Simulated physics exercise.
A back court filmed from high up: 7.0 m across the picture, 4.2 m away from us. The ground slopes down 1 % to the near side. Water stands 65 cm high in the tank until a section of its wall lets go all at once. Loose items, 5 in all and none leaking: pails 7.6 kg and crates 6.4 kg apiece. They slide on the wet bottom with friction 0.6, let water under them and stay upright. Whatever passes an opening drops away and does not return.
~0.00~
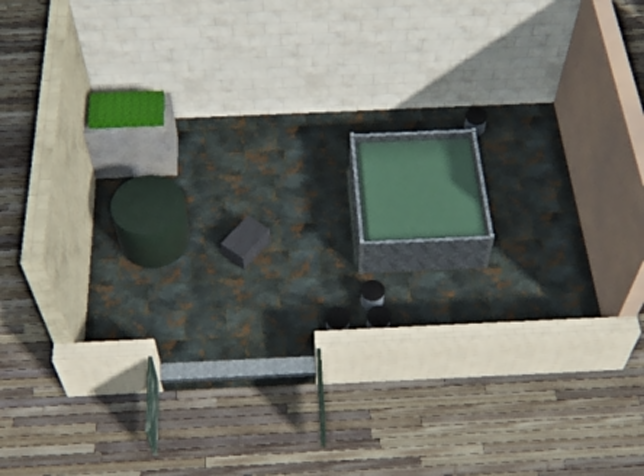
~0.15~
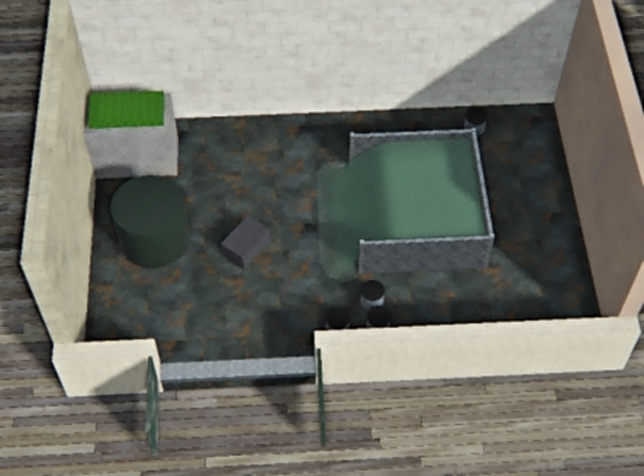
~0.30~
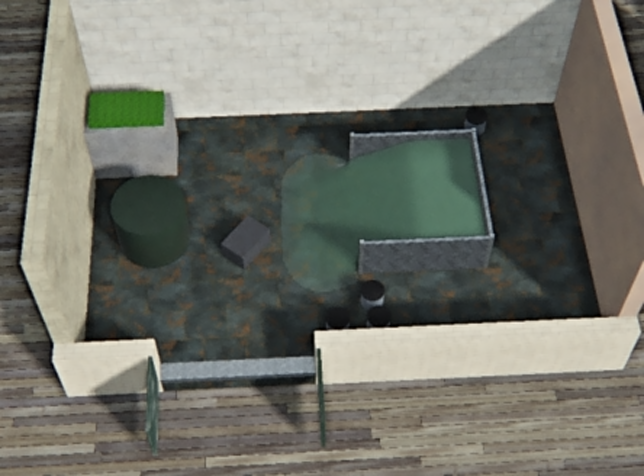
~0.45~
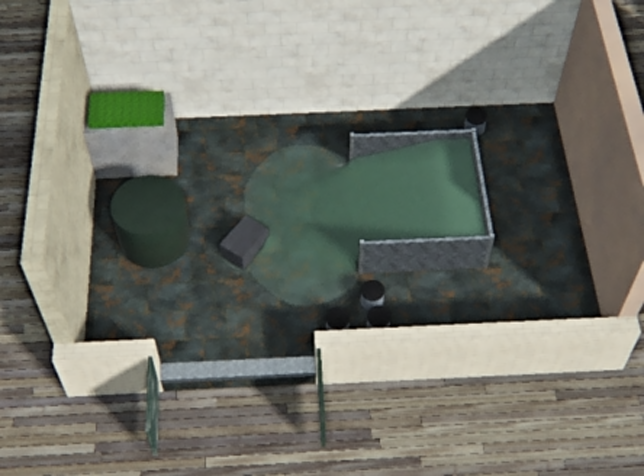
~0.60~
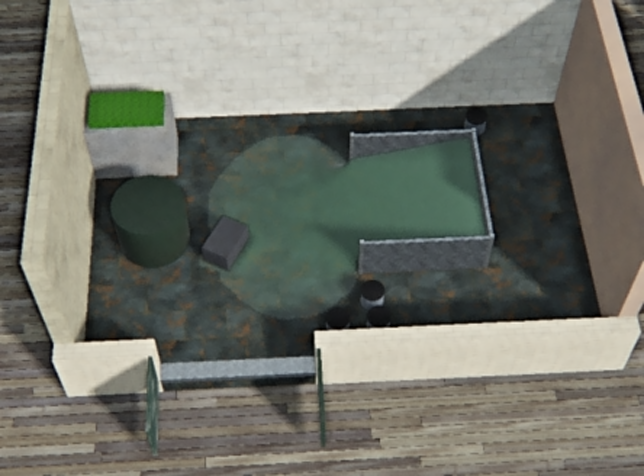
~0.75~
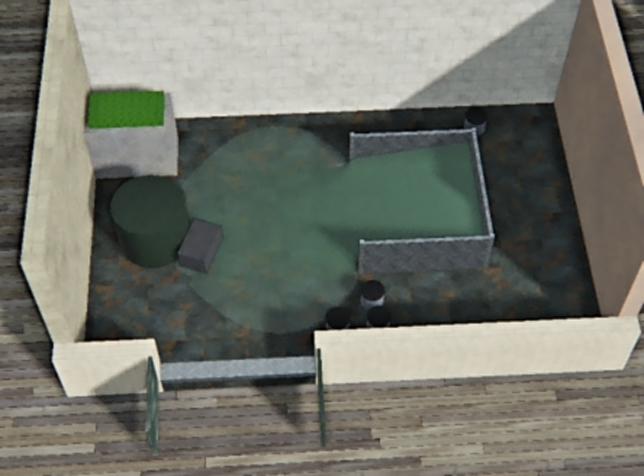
At first, green water fills a square walled tank at the right of a courtyard, with a small dark crate on the floor to its left. The tank's left wall disappears and water spreads leftward in a widening rounded sheet, then pushes the crate a short way left beside a dark green cylinder.
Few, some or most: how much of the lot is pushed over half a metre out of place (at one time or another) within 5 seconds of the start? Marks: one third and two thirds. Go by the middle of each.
Share: Under a third.
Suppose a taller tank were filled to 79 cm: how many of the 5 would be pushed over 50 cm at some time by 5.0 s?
Then 1.
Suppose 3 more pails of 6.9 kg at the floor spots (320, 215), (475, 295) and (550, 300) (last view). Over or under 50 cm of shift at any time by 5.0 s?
In that order: More, short of it, under.
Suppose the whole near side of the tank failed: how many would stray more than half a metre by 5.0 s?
Then 5.
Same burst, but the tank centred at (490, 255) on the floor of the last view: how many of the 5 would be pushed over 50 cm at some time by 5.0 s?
In that case 4 of them.
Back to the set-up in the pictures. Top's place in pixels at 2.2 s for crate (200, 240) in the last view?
Near (104, 320).
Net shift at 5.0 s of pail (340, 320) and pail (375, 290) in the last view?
In turn: 5 cm, 0 cm.
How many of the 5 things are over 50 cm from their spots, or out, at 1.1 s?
By then 1.
After 1.1 s 1 of 5 are over 50 cm from their spots; 1 afloat.
After 2.2 s 1 of 5 are over 50 cm from their spots; 1 afloat.
After 3.5 s 1 of 5 are over 50 cm from their spots; 1 afloat.
After 5.0 s 1 of 5 are over 50 cm from their spots, and 1 have been at some point; 1 afloat.
